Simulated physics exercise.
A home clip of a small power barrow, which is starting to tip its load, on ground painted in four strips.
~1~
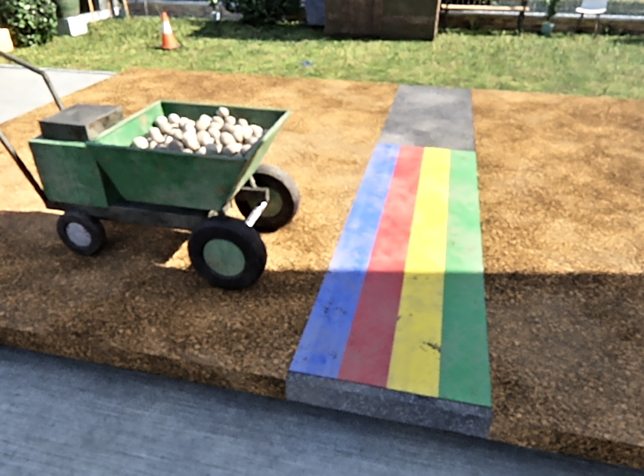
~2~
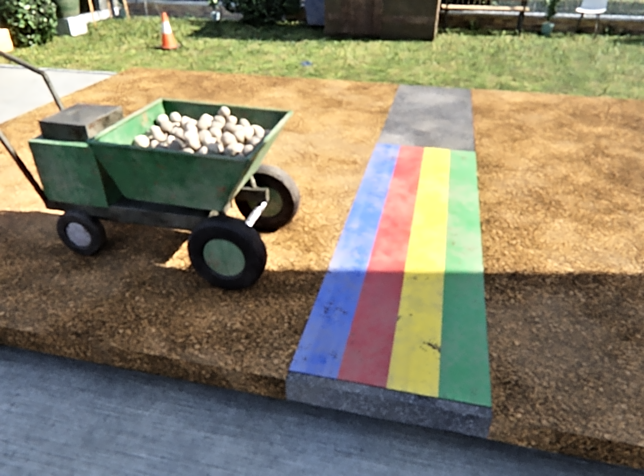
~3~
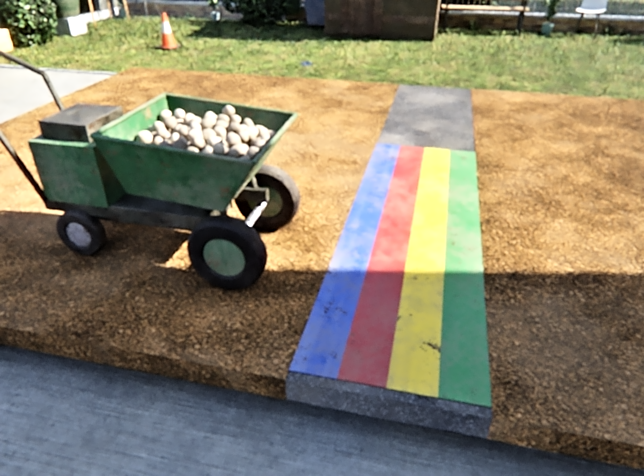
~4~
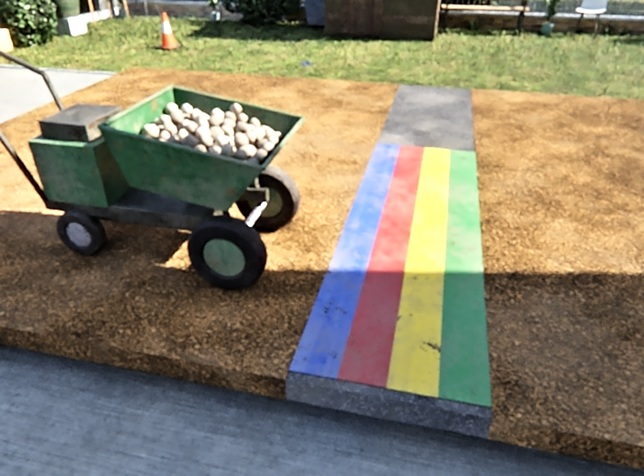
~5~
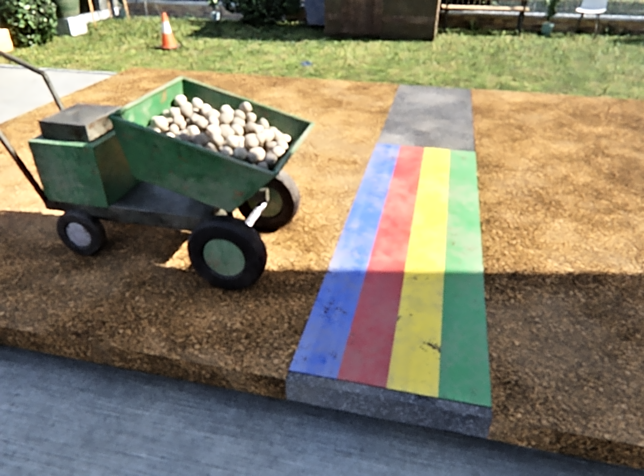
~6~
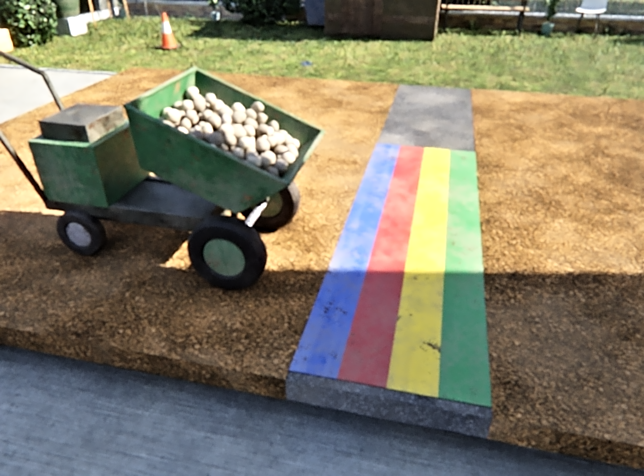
On a patch of brown gravelly ground beside blue, red, yellow and green strips, a small green barrow stood still while its skip, loaded with pale pebbles, gradually tilted forward to the right.
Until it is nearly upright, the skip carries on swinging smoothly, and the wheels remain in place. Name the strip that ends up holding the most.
Red.
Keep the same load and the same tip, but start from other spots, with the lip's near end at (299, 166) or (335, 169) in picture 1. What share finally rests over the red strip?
10 per cent, then 0 per cent.
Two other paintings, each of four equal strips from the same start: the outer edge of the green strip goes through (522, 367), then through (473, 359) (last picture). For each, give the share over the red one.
Near 30 and 30 in a hundred.
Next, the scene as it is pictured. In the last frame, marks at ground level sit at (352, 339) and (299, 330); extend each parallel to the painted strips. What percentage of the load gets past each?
In order: 50 per cent, then 70 per cent.
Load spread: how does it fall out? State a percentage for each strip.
The blue strip takes 15 per cent, the red strip 30, the yellow strip 15 and the green strip 5.
Soon after the last picture, skip tipped steeply; all in the skip.
A little later, skip tipped right over; most in the skip; a small part over the blue strip; a small part over the red strip; a stray few over the yellow strip; a stray few over the green strip; a stray few falling.
Later still, skip tipped right over; about a third in the skip; a small part over the blue strip; about a quarter over the red strip; a small part over the yellow strip; a small part over the green strip; a stray few off the paint.
At rest, skip tipped right over; about a third in the skip; about a quarter over the blue strip; about a quarter over the red strip; about a quarter over the yellow strip; a small part over the green strip; a stray few off the paint.
